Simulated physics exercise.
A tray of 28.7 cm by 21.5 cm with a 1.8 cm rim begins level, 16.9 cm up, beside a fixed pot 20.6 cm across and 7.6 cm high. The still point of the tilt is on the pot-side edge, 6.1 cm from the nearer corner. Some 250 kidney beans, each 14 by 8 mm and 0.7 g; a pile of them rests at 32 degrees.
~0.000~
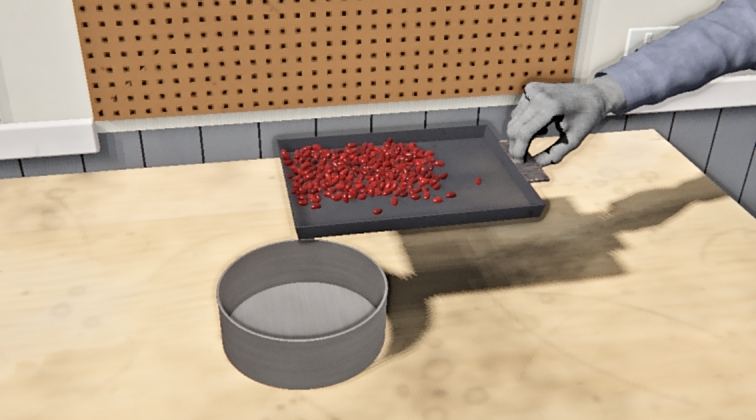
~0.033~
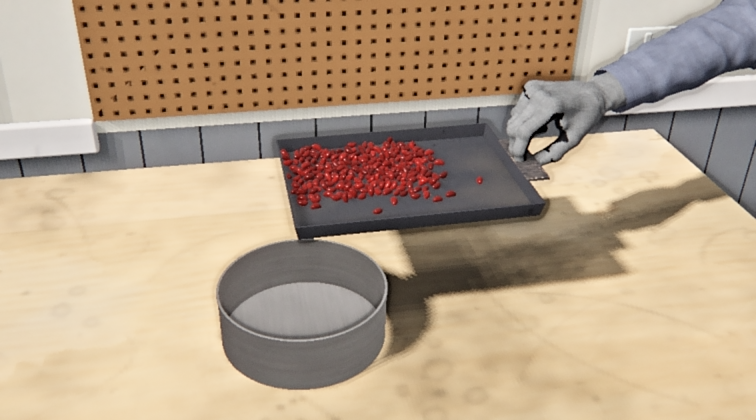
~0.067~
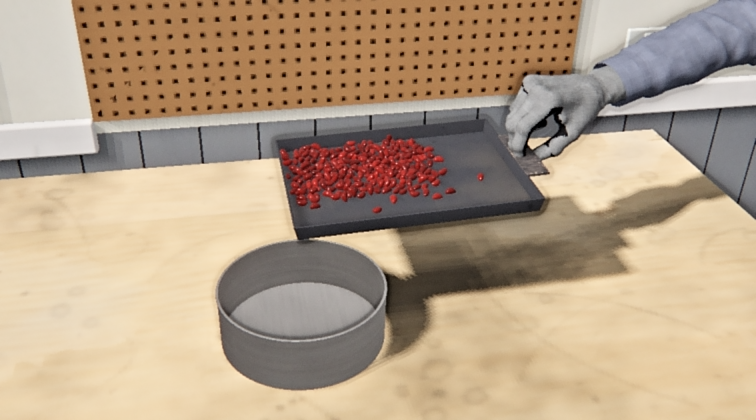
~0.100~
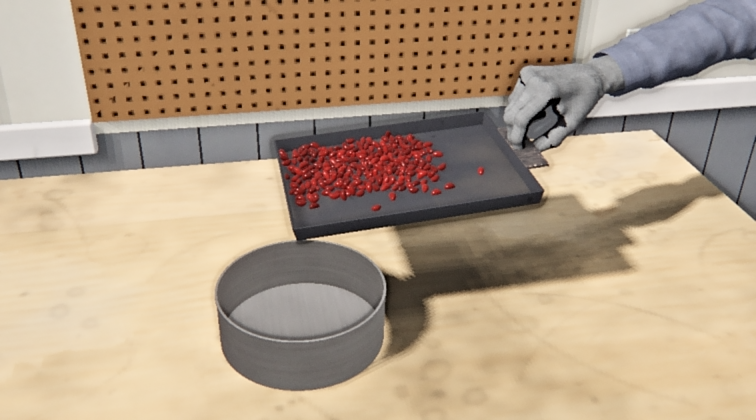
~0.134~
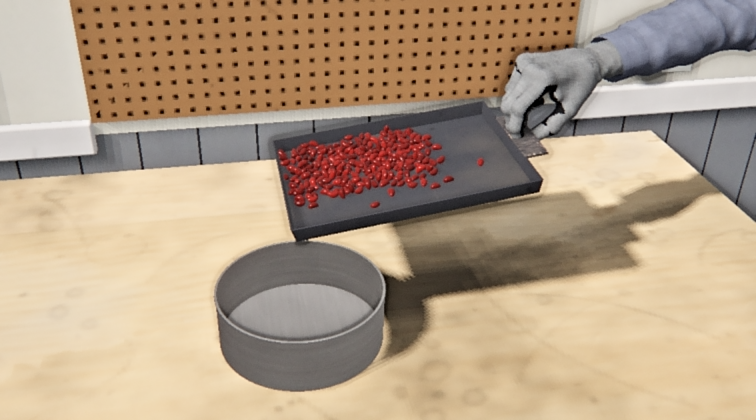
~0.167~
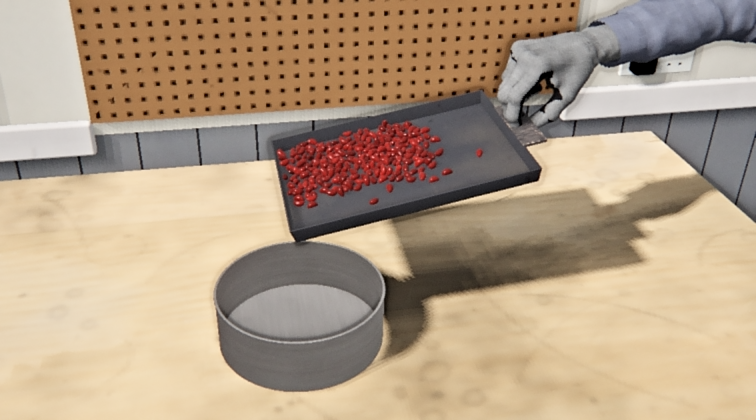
A gray hand tilts a dark tray of red beans gently down toward the left.
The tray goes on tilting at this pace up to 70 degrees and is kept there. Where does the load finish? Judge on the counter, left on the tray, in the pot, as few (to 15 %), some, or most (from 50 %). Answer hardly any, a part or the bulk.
Counter: A part, tray: A part, pot: A part.
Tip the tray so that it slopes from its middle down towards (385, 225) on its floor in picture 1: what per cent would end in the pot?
About 70 per cent.
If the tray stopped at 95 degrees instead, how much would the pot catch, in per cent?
In that case some 60 per cent.
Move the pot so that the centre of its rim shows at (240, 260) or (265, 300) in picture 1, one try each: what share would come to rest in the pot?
About 55 and 40 per cent.
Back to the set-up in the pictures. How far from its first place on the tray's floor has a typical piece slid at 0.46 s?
Roughly 2 cm.
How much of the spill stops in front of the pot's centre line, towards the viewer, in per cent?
Roughly 10 per cent.
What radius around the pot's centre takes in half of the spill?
Some 20 cm.
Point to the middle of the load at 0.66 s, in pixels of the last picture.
At about (292, 162).
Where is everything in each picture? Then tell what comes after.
Tray tilt 0 degrees, front corners at (298, 225) and (541, 203); middle of the pieces at (367, 170); pot at (303, 285), in the first frame.
Tray tilt 0 degrees, front corners at (298, 225) and (541, 201); middle of the pieces at (367, 169), in the second frame.
Tray tilt 2 degrees, front corners at (297, 226) and (541, 197); middle of the pieces at (366, 168), in the third frame.
Tray tilt 4 degrees, front corners at (296, 227) and (540, 189), lowest corner left front; middle of the pieces at (365, 165), in the fourth frame.
Tray tilt 7 degrees, front corners at (294, 228) and (539, 179), lowest corner left front; middle of the pieces at (363, 162), in the fifth frame.
Tray tilt 11 degrees, front corners at (293, 229) and (537, 167), lowest corner left front; middle of the pieces at (362, 158); pot at (300, 287). The tray's pace is about 100 degrees a second, in the sixth frame.
Then, at 0.46 s, tilt 40 degrees; the tray holds 100 %, the pot 0 %.
After 0.66 s, tilt 60 degrees; the tray holds 100 %, the pot 0 %.
Then, at 0.97 s, tilt 70 degrees; the tray holds 45 %, the pot 25 %.
In the end, at 2.6 s, counter 30 %, tray 30 %, pot 40 %.
